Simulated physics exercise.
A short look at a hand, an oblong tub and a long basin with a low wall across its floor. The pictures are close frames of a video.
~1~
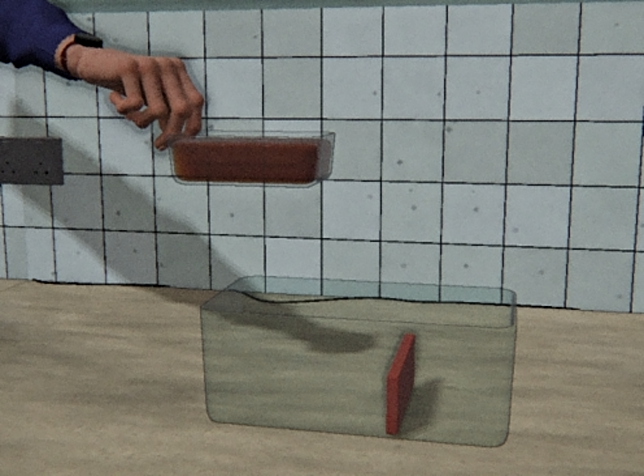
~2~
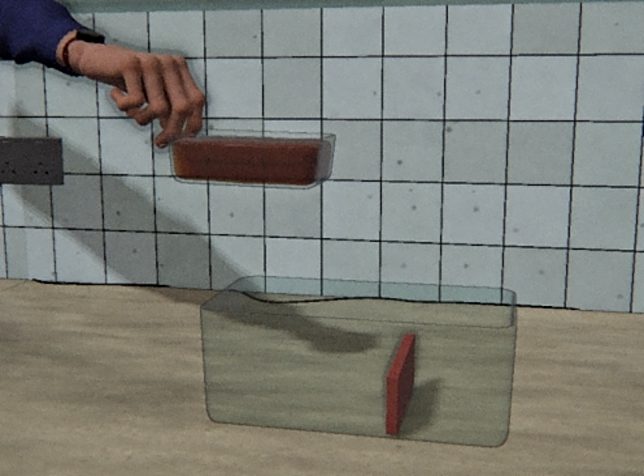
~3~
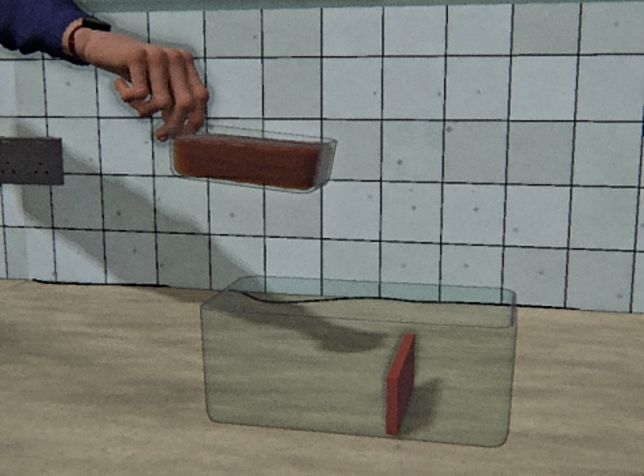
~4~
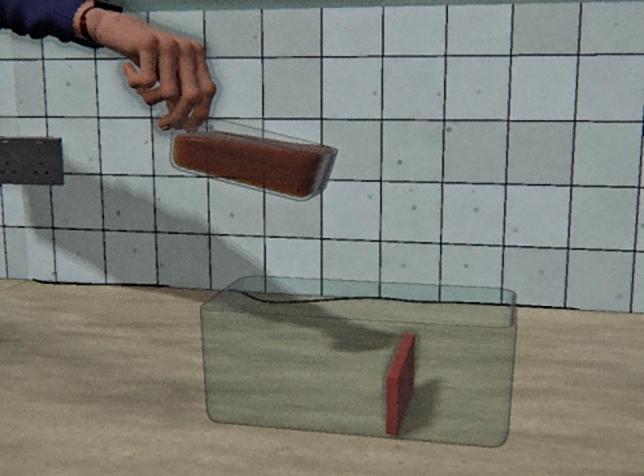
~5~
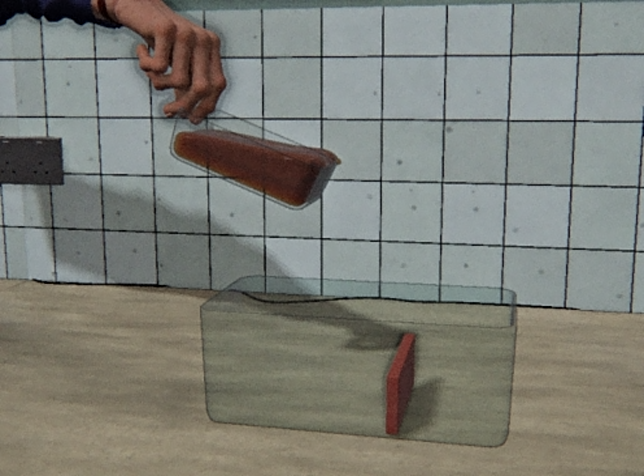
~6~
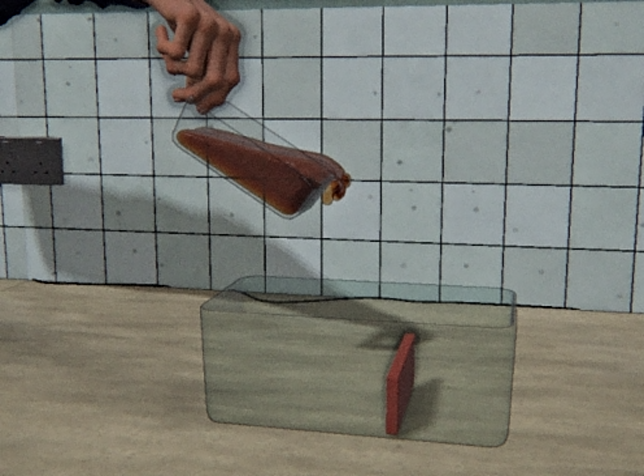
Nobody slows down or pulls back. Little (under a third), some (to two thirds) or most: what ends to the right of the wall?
It comes to less than a third.
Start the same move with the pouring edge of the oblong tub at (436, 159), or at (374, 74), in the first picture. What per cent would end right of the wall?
First some 85, then 70 per cent.
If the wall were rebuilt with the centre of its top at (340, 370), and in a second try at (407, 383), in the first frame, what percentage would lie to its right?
Roughly 80 per cent, and 20 per cent.
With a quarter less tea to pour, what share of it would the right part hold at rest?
Near 0 %.
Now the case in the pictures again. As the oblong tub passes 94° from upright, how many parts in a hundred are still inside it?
Some 5 per cent.
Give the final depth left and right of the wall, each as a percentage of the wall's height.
The left part 30 per cent, the right part 10.
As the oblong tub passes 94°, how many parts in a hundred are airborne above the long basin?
Close to 25 per cent.
A moment on, the oblong tub is tipped on its side and 3 per cent is still to pour, 55 is left of the wall and 15 right of it.
Next, the oblong tub is tipped right over and 0 per cent is still to pour, 79 is left of the wall and 15 right of it.
Then the oblong tub is tipped right over and 0 per cent is still to pour, 78 is left of the wall and 16 right of it.
Later the oblong tub is tipped right over and 0 per cent is still to pour, 79 is left of the wall and 16 right of it.
In the end 79 per cent lies left of the wall, 16 right of it and 5 outside.
